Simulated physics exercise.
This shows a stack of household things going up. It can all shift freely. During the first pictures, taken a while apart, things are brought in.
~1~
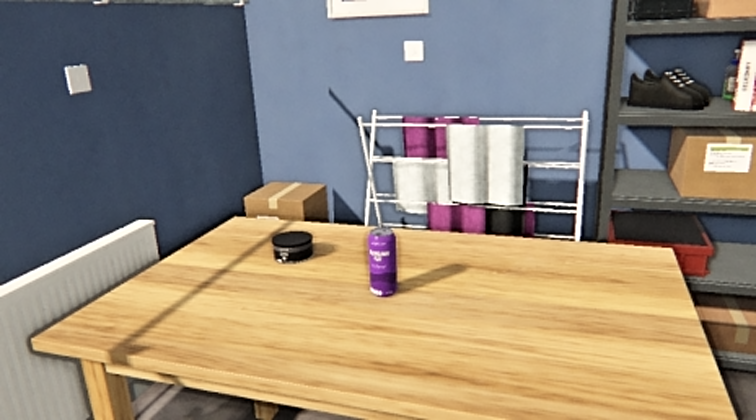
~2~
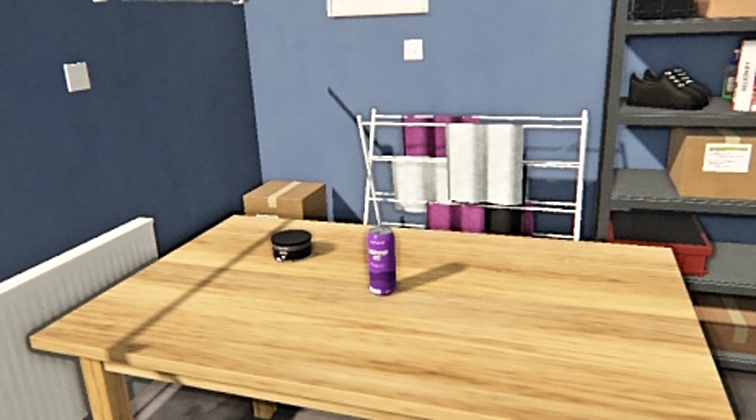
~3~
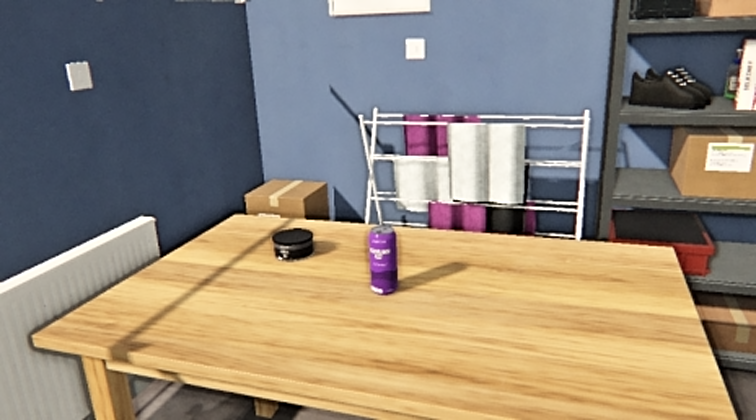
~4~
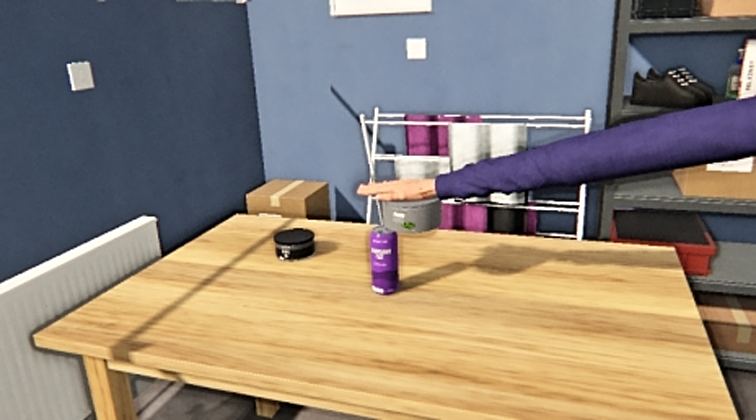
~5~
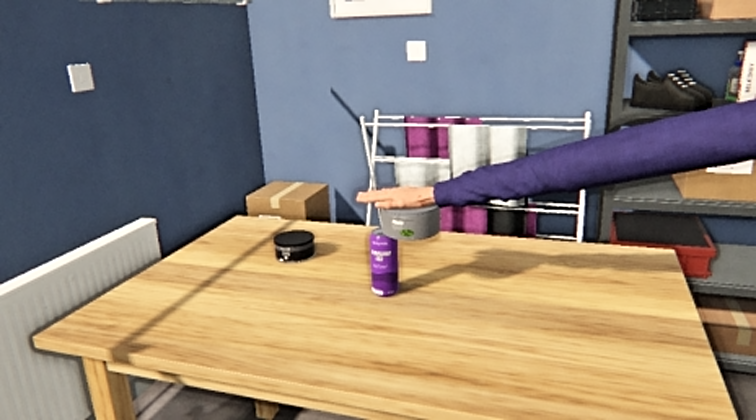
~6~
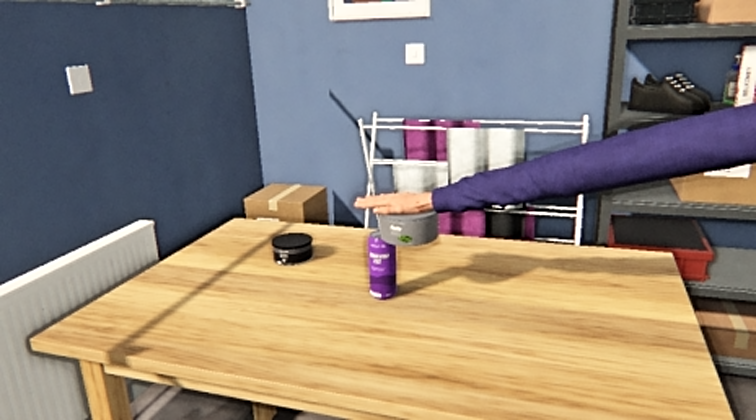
Blue-walled utility room with a wooden table, a purple-sleeved arm reaching in from the right and lowering a grey tub onto a purple can.
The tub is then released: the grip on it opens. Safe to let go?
It is going to drop something.
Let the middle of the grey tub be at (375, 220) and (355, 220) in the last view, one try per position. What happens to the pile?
Result of try one: The pile remains stable; result of try two: The pile tips over.
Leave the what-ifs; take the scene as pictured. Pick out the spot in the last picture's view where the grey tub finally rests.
In the final view it sits at roughly (473, 293).
Then, 0.30 s on from there, grey tub now fallen.
Then, 0.40 s on from there, things are still on the move.
Then, 0.60 s on from there, as before.
In the end, fallen, grey tub; the other 2 unmoved. At the end, from the last picture's camera, grey tub near (473, 293). The pile loses its balance.
